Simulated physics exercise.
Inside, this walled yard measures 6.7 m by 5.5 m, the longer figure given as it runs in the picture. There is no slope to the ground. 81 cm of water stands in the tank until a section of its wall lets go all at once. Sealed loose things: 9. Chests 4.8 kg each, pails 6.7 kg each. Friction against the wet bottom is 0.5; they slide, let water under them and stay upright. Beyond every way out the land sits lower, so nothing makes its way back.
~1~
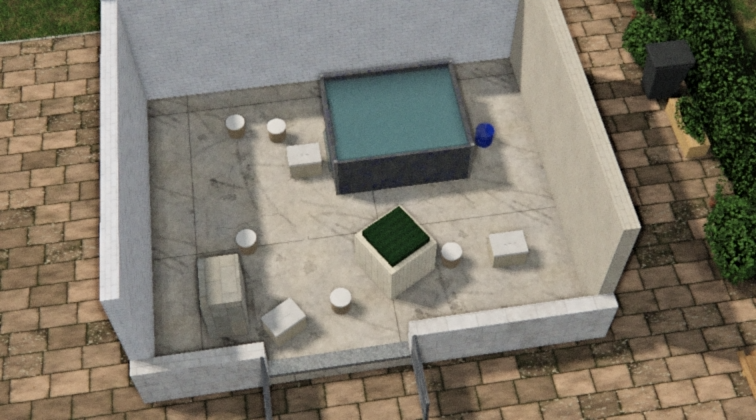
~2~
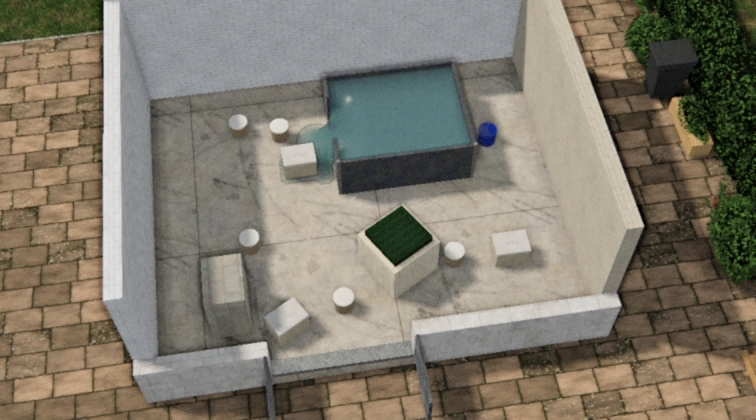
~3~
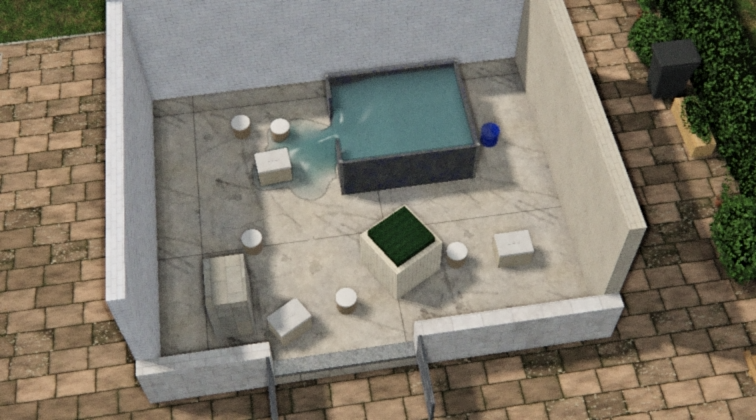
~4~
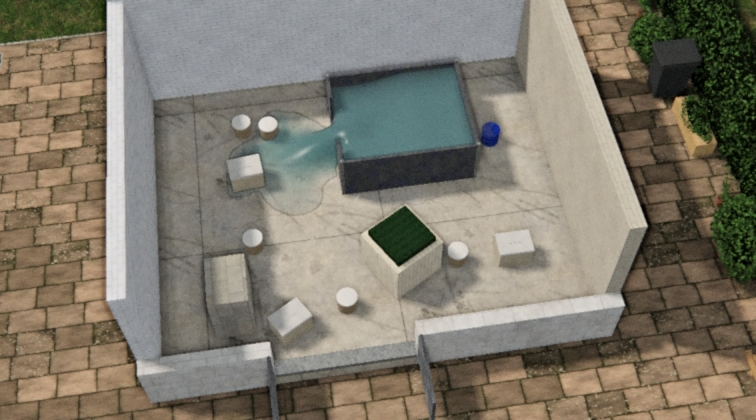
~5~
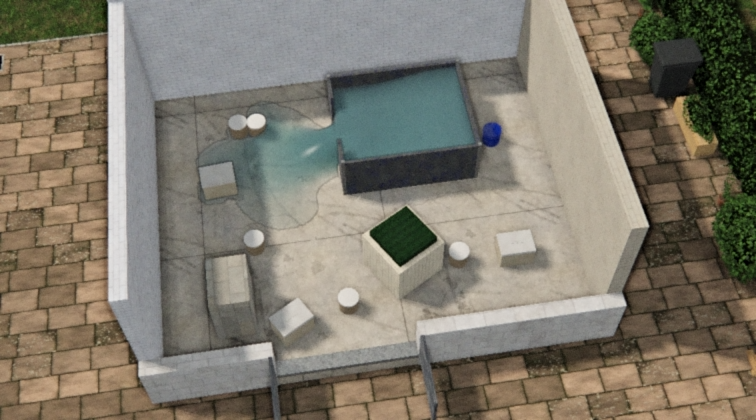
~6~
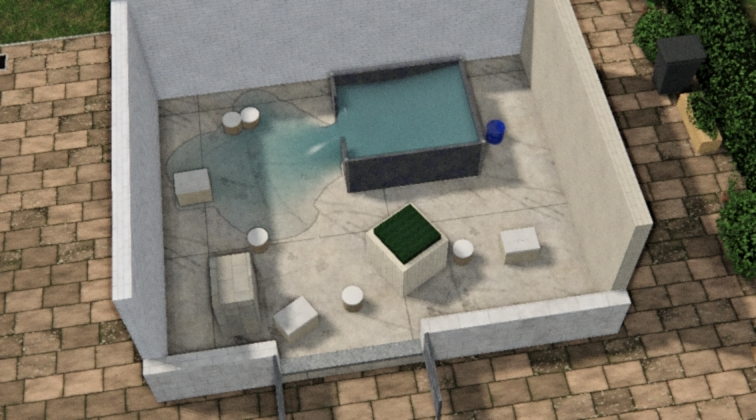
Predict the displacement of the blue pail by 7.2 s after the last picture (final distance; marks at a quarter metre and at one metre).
The blue pail? It stays roughly where it started.
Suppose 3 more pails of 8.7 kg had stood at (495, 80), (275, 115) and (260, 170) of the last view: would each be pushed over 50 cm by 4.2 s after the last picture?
Lab note - in order: Below threshold / above threshold / above threshold.
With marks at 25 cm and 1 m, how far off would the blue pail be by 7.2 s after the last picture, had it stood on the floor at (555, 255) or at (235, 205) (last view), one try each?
One try each gives this: It remains roughly in place, then it wanders off a long way.
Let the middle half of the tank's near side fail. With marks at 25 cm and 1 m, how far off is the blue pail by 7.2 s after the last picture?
I'd say the blue pail gets swept off.
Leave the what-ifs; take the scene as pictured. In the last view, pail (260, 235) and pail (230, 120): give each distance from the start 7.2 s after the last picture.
In turn: 300 cm, 250 cm.
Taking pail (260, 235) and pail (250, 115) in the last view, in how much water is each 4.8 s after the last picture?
Close to 8 and 16 centimetres.
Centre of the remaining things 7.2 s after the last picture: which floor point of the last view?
Somewhere near (410, 223).
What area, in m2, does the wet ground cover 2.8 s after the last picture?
About 20 m2 is covered.
Then, 0.9 s after the last picture the blue pail is near (496, 127), 0.0 m from its start, aground; 0 of 9 are out; 3 afloat.
Then, 2.8 s after the last picture the blue pail is near (496, 127), 0.0 m from its start, aground; 0 of 9 are out; 4 afloat.
Then, 4.8 s after the last picture the blue pail is near (496, 127), 0.0 m from its start, aground; 0 of 9 are out; 4 afloat.
Then, 7.2 s after the last picture the blue pail is near (496, 127), 0.0 m from its start, aground; 0 of 9 are out; 4 afloat.
